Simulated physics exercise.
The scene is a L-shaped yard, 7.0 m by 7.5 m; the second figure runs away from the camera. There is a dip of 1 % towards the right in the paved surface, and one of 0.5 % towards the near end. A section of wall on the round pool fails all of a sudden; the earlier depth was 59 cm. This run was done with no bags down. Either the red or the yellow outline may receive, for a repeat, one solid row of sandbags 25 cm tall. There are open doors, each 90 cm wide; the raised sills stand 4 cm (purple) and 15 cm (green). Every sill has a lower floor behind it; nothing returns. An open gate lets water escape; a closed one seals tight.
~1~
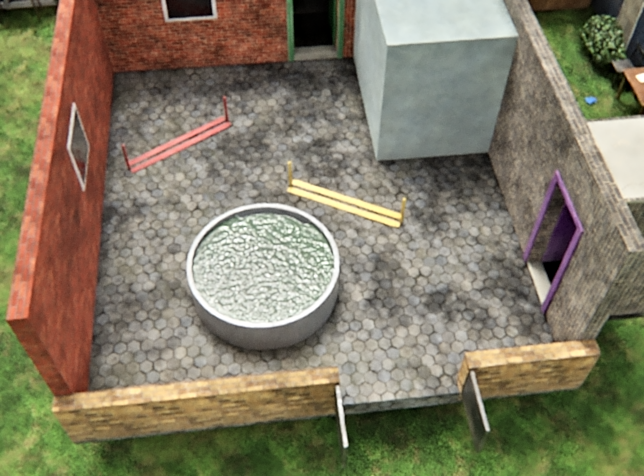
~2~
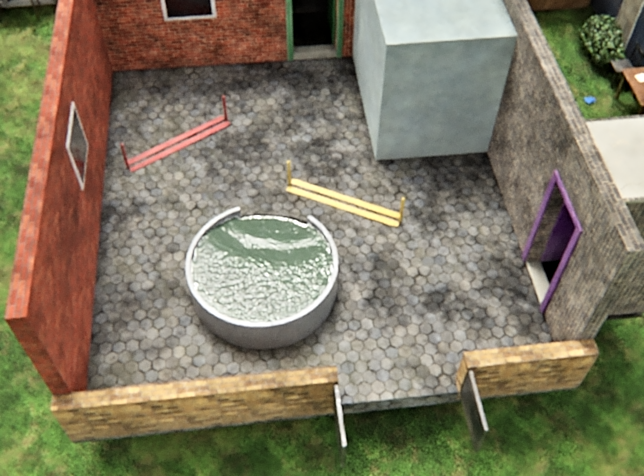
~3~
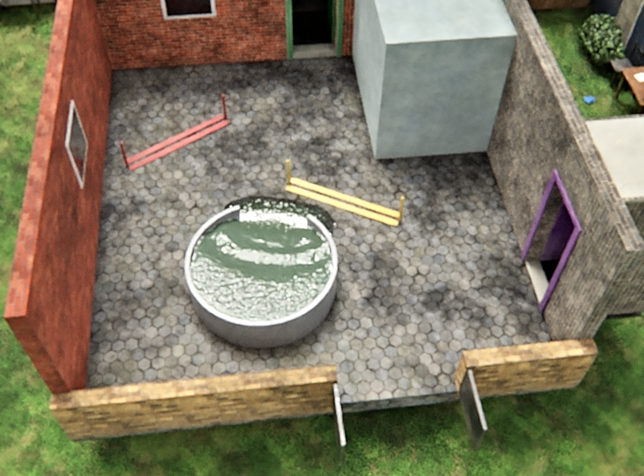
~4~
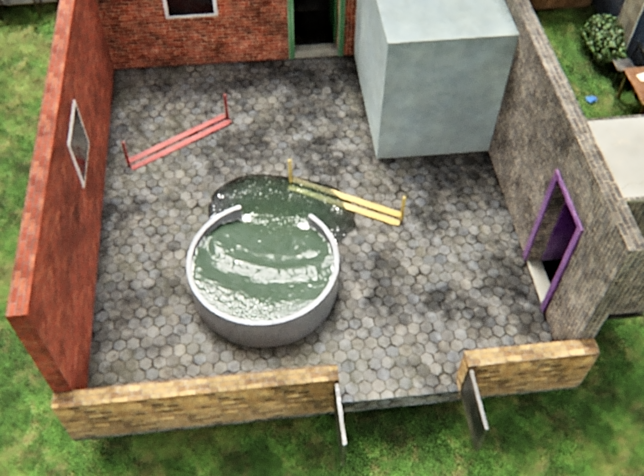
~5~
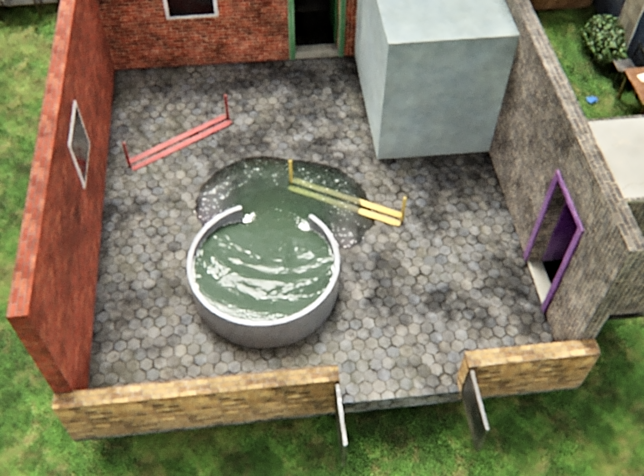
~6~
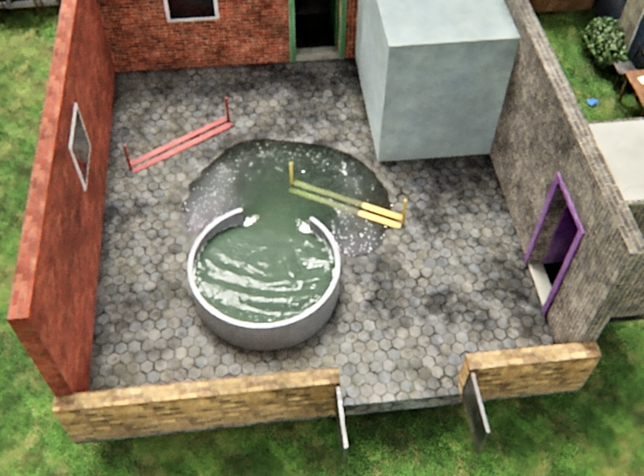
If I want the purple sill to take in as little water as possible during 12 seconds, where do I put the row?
Put it on the red mark.
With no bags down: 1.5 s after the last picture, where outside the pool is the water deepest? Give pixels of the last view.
(353, 61) or thereabouts.
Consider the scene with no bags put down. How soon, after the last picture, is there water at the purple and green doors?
For purple it's 2.8 s, and for green it's 1.0 s.
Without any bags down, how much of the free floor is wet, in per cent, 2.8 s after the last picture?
I'd say some 50 in a hundred.
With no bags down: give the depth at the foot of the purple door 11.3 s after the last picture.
4.5 cm.
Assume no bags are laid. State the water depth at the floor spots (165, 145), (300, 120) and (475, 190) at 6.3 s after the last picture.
Roughly 7 cm at the first, 8 cm at the second, 4 cm at the third.
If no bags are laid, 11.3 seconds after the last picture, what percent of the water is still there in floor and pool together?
Close to 96 percent.
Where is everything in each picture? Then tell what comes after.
Still water, 59 cm deep, in the round pool at (264, 264), in the first frame.
Water pours out on the round pool's far side and has run 0.7 m, to a hidden place; typically 8 cm deep outside, 59 cm at the round pool's back, in the second frame.
The front is at a hidden place, 0.9 m from the gap on the round pool's far side; 1.0 m2 of floor is under water; 59 cm left at the back of the round pool, in the third frame.
Water pours out on the round pool's far side and has run 1.3 m, to a hidden place; typically 6 cm deep outside, 59 cm at the round pool's back, in the fourth frame.
Water pours out on the round pool's far side and has run 1.7 m, to (234, 167); typically 5 cm deep outside, 59 cm at the round pool's back, in the fifth frame.
The front is at (246, 145), 2.2 m from the gap on the round pool's far side; 5.8 m2 of floor is under water; 55 cm left at the back of the round pool, in the sixth frame.
Then, 0.7 s after the last picture water covers 30 % of the floor and is deepest (28 cm) near (284, 230) in the run without bags; in at the purple door, 0 L with no bags, 0 L with the row on red, 0 L on yellow.
Then, 1.5 s after the last picture water covers 40 % of the floor and is deepest (38 cm) near (353, 61) in the run without bags; in at the purple door, 0 L with no bags, 0 L with the row on red, 0 L on yellow.
Then, 2.8 s after the last picture water covers 50 % of the floor and is deepest (26 cm) near (340, 85) in the run without bags; in at the purple door, 0 L with no bags, 0 L with the row on red, 1 L on yellow.
Then, 6.3 s after the last picture water covers 70 % of the floor and is deepest (11 cm) near (121, 131) in the run without bags; in at the purple door, 0 L with no bags, 0 L with the row on red, 27 L on yellow.
Then, 11.3 s after the last picture water covers 95 % of the floor and is deepest (10 cm) near (113, 412) in the run without bags; in at the purple door, 0 L with no bags, 4 L with the row on red, 59 L on yellow.
